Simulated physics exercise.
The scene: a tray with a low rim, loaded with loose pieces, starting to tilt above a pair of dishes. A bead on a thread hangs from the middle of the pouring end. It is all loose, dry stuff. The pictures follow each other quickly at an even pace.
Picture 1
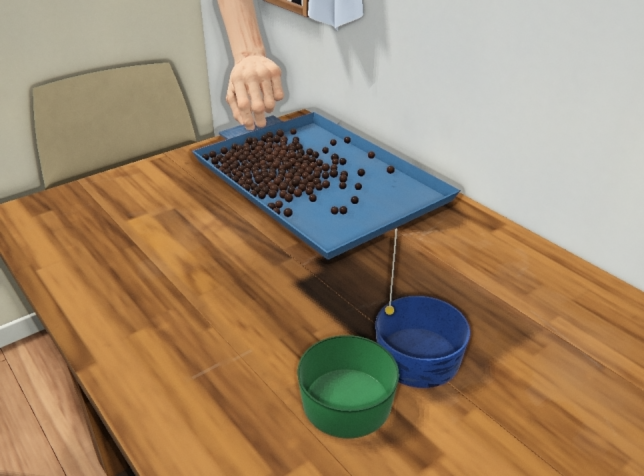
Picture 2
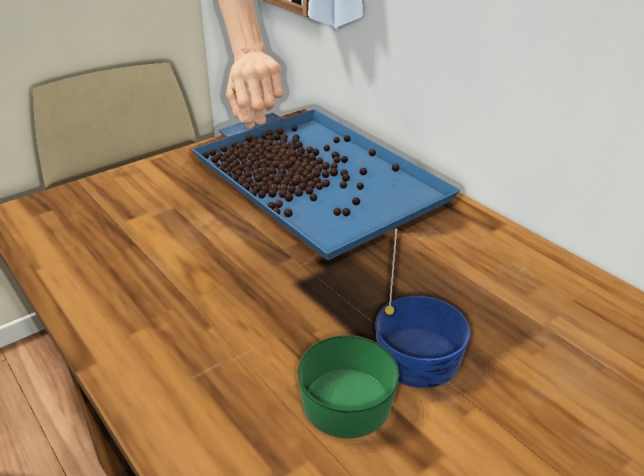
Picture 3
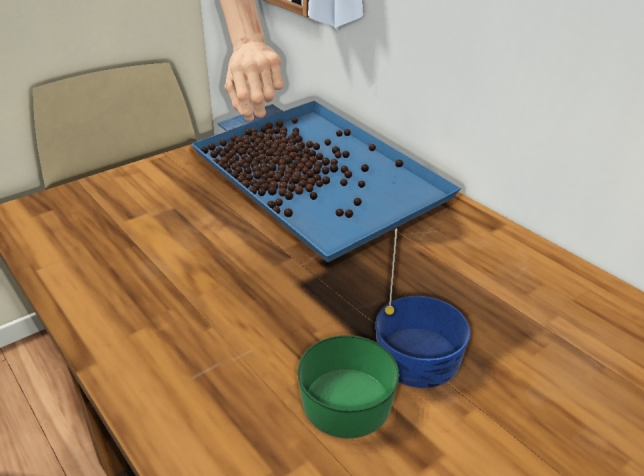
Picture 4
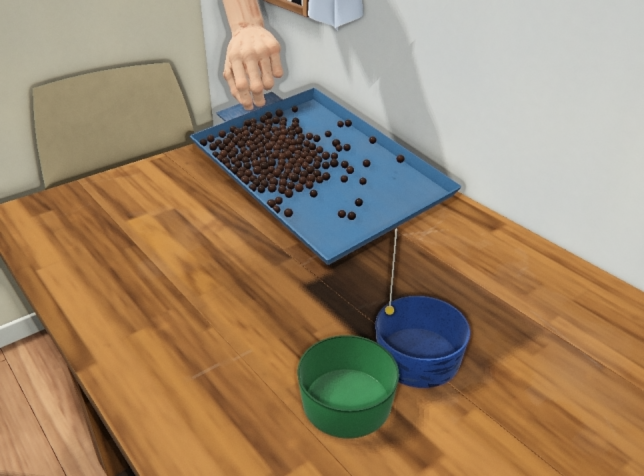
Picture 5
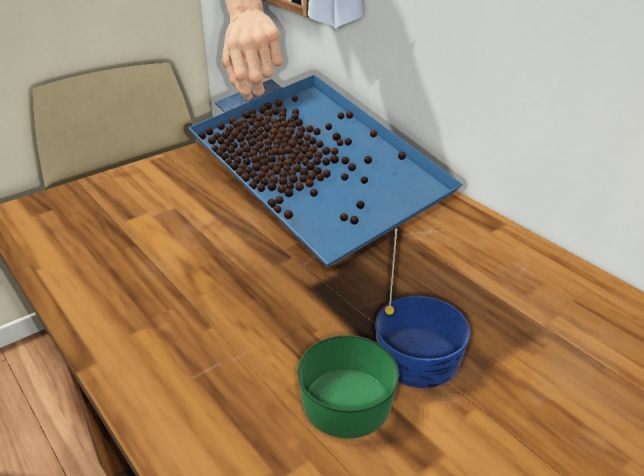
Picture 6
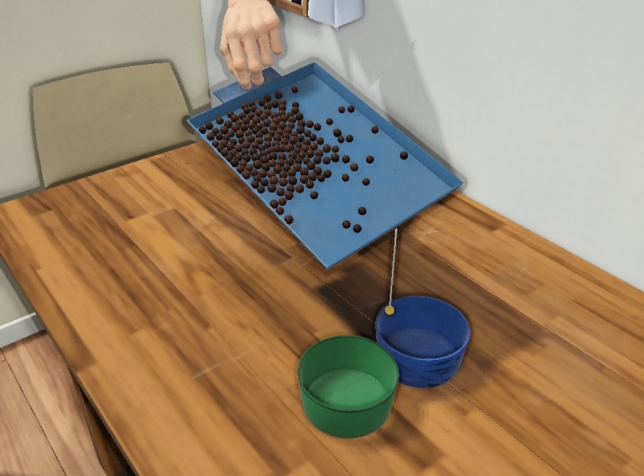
A blue tray of small dark brown balls tilts slowly on a wooden table, a hand behind it lifting the far end and the near left corner dipping slightly, while a few loose balls shift a little. The fixed view looks down at an angle, with a beige chair at left and pale walls behind. A yellowish bead hangs still by the blue dish, right of the green one.
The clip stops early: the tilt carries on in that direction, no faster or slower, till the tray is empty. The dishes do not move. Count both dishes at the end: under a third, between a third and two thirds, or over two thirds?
The two hold more than two thirds of the load.
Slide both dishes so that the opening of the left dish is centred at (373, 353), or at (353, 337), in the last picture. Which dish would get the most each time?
One: The dish on the left. Two: The left one.
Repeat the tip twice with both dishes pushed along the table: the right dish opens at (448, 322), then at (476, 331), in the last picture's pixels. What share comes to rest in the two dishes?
About 50 and 20 per cent.
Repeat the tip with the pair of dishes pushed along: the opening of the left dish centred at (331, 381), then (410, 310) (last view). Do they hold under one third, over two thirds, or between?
First beyond two thirds, then under a third.
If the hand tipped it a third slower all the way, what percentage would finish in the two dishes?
It comes to 90 per cent or so.
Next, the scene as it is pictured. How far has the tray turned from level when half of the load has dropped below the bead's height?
At some 65 degrees.
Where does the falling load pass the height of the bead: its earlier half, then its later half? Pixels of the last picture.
At about (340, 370), then at (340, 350).
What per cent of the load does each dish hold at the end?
Left dish near 90 in a hundred; right dish near 0.
Just after the last frame, tray tipped steeply; roughly half on the tray; roughly a quarter in the left dish; just a few outside both; roughly a quarter in the air.
A moment on, tray tipped right over; the larger part in the left dish; just a few in the right dish; about a tenth outside both; just a few in the air.
Further on, tray tipped past a quarter turn; the larger part in the left dish; just a few in the right dish; about a tenth outside both.
When it is over, tray tipped past a quarter turn; the larger part in the left dish; just a few in the right dish; about a tenth outside both.
